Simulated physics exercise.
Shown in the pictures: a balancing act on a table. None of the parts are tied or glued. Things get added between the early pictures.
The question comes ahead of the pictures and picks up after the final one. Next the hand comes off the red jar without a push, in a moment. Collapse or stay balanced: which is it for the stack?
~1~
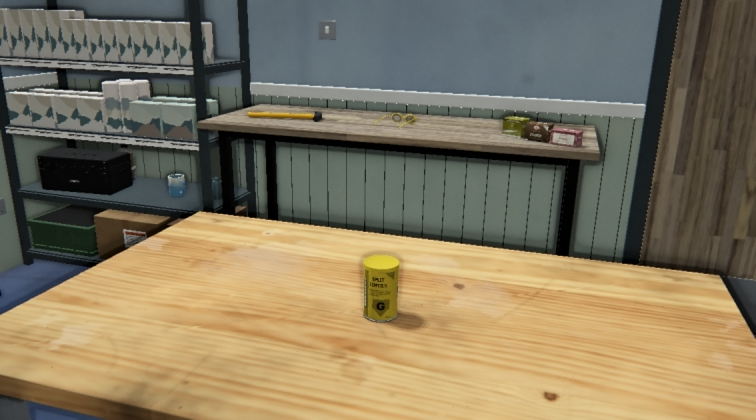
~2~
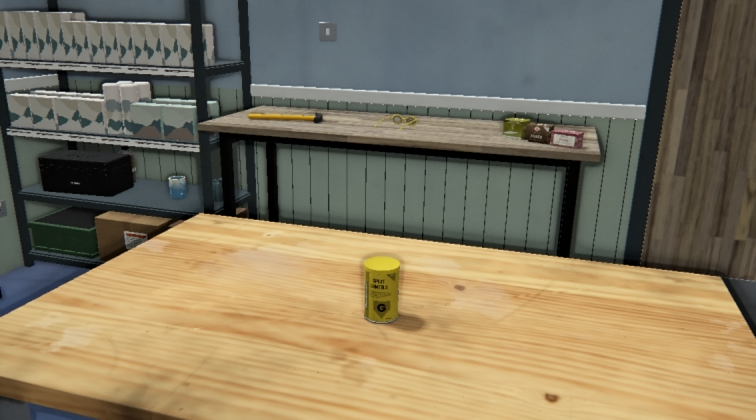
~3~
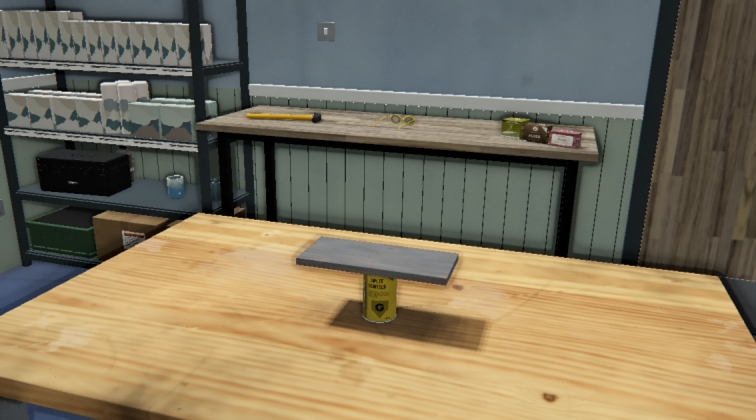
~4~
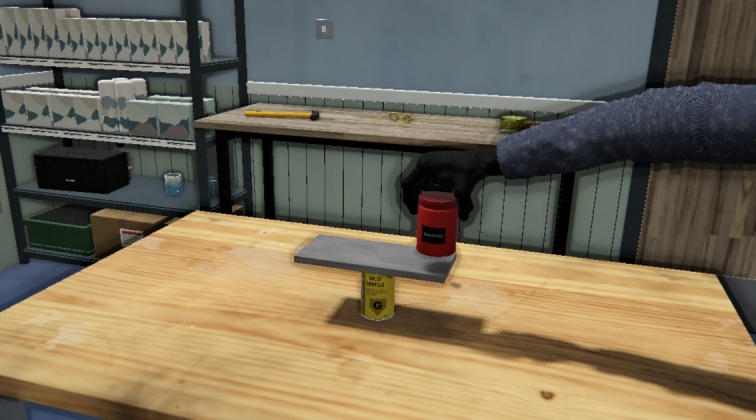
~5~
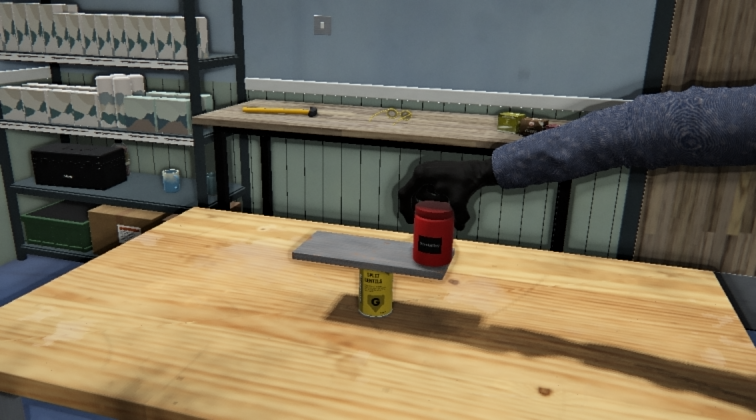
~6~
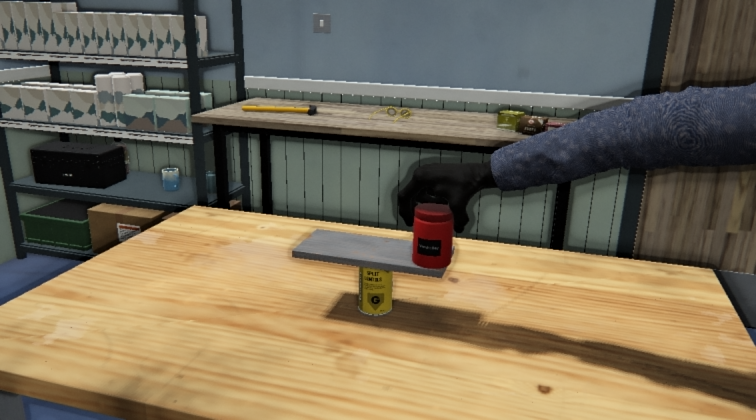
It will most likely end up unbalanced.
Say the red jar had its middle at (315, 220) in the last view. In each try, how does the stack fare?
Then it loses its balance.
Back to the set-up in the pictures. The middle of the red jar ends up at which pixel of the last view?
Near (490, 329).
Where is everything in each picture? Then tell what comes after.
In the first frame, the last thing is not in view yet.
In the second frame, the last thing is not in view yet.
In the third frame, the last thing is not in view yet; grey board (379, 259).
In the fourth frame, coming down; red jar (437, 223); grey board (377, 257).
In the fifth frame, coming down; red jar (434, 233); grey board (375, 253).
In the sixth frame, in place under the hand; red jar (433, 235); grey board (374, 252).
Then, 0.30 s later than the last frame, red jar now fallen; grey board tilted by 57°.
Then, 0.70 s later than the last frame, grey board tilted by 65°.
When it is over, fallen, red jar; lying over in the stack, grey board; yellow tin as before. End places, in pixels of the last picture, red jar near (490, 329). The stack gives way.
